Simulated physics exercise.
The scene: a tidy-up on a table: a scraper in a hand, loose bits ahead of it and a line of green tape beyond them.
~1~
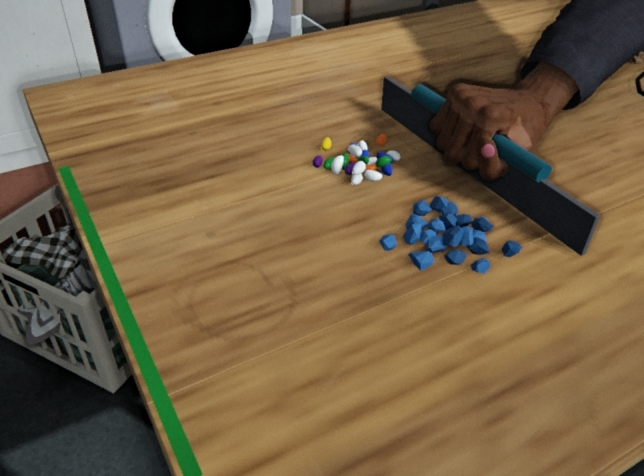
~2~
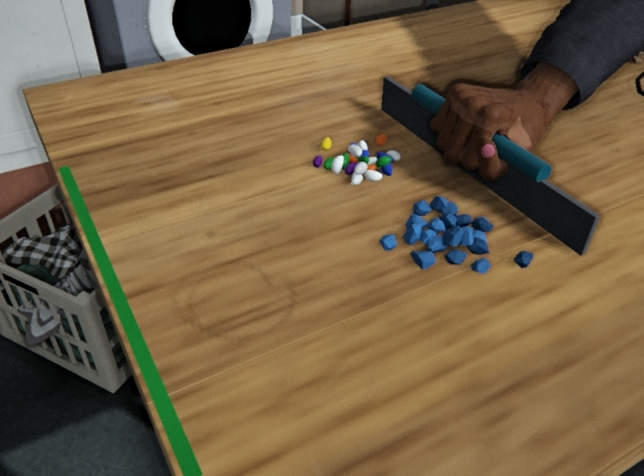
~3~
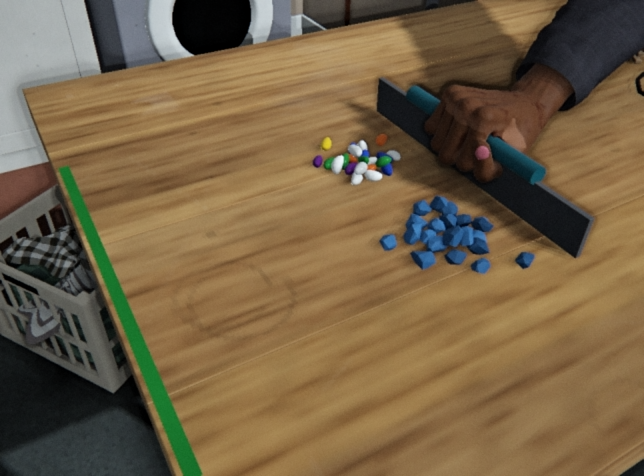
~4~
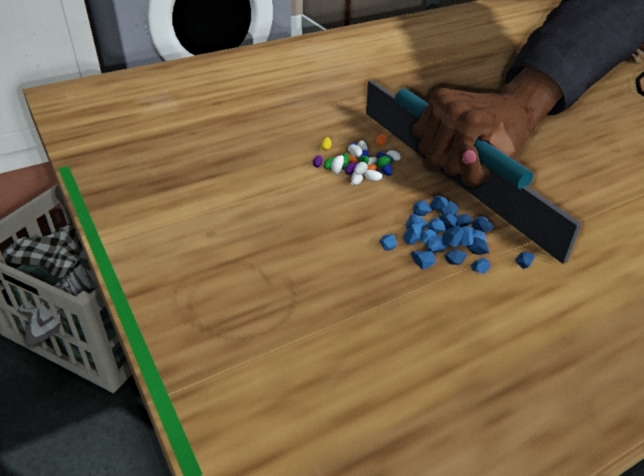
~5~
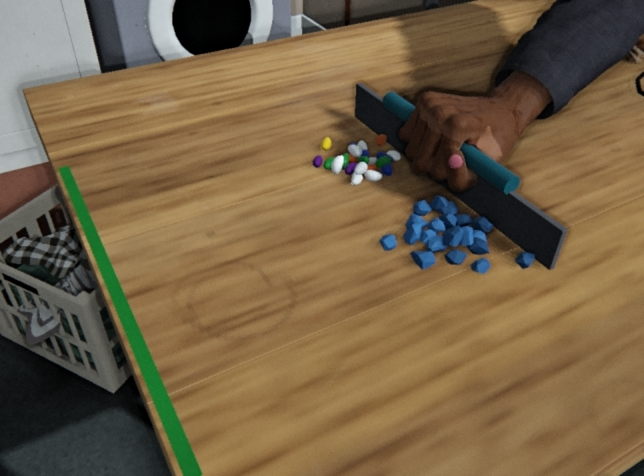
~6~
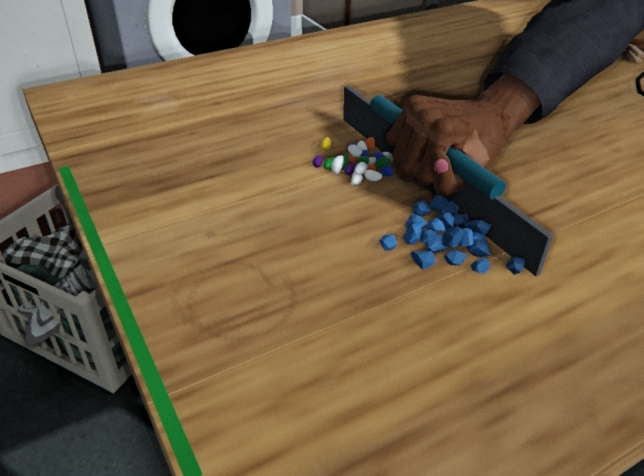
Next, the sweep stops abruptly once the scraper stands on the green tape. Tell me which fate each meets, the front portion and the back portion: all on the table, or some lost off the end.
At the end, front portion: Some of it goes over; back portion: Some of it goes over.
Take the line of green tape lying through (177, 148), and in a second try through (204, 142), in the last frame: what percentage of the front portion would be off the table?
0 % and 0 %.
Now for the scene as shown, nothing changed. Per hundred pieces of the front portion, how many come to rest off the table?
I'd say around 100 per cent.
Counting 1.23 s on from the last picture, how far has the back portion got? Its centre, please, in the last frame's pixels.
Its centre lies close to (235, 199) in the last picture.
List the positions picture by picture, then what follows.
Scraper near (573, 222), at rest; green tape near (67, 176), right by the edge; edge at (103, 293); front portion near (457, 235), a few aquarium stones; back portion near (370, 163), a few jelly beans, in the first frame.
Scraper near (573, 222), at rest; back portion near (370, 163), in the second frame.
Scraper near (567, 225); front portion near (457, 235), a little pushed along, in the third frame.
Scraper near (555, 230); back portion near (370, 163), in the fourth frame.
Scraper near (541, 236); front portion near (457, 235), a little pushed along, in the fifth frame.
Scraper near (527, 241); green tape near (67, 176); edge at (103, 293); front portion near (457, 235), a little pushed along; back portion near (369, 163), a little pushed along, in the sixth frame.
Then, 1.23 s on from there, scraper still moving, near (280, 194); front portion all on the table, its front near (251, 289); back portion all on the table, its front near (217, 214).
Then, 2.48 s on from there, scraper stopped at the green tape; front portion the whole lot over the edge; back portion the bulk over the edge.
Then, 2.76 s on from there, scraper stopped at the green tape; front portion the whole lot over the edge; back portion the whole lot over the edge.
In the end, scraper stopped at the green tape; front portion the whole lot over the edge; back portion the whole lot over the edge.
